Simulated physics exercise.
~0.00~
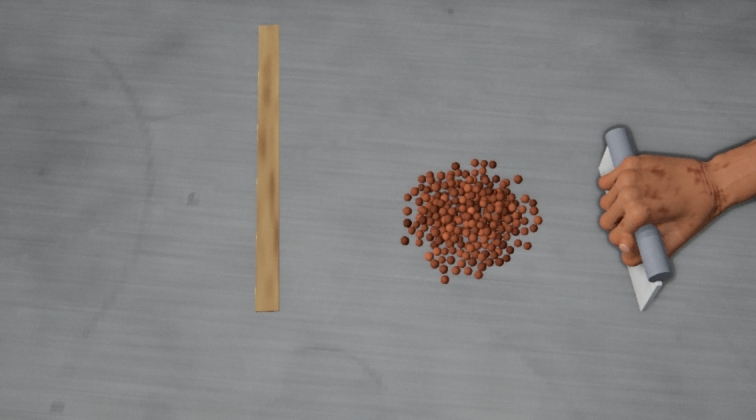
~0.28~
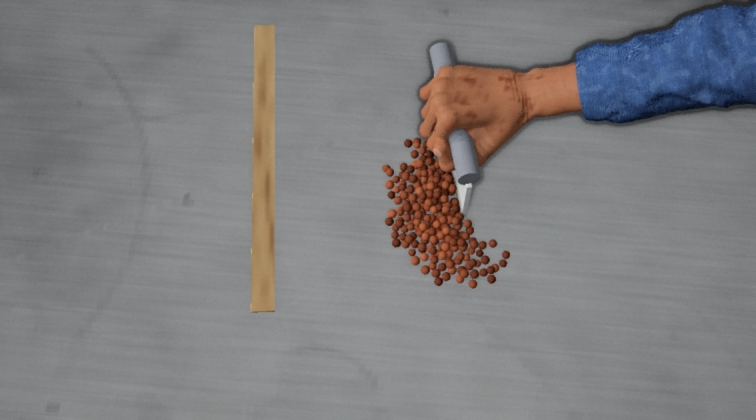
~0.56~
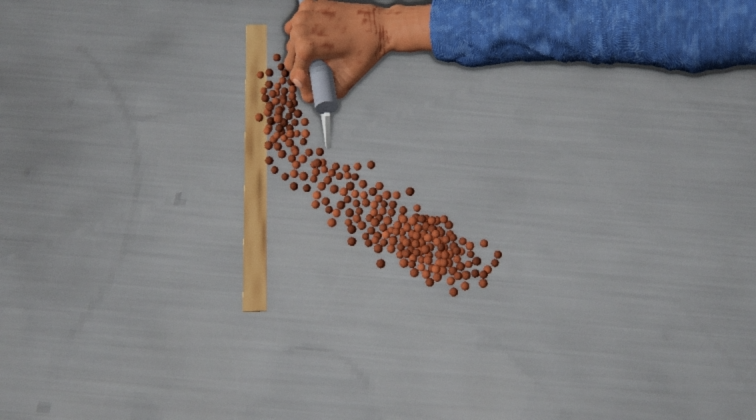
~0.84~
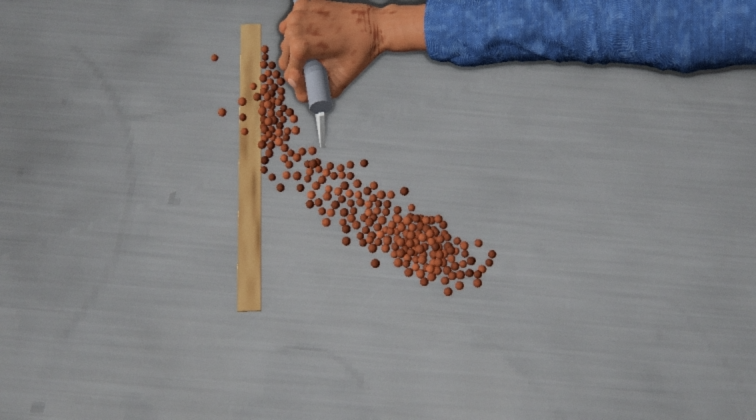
A hand with a scraper sweeping reddish-brown pellets leftward across a grey surface, spreading them to a wooden strip, a few landing beyond.
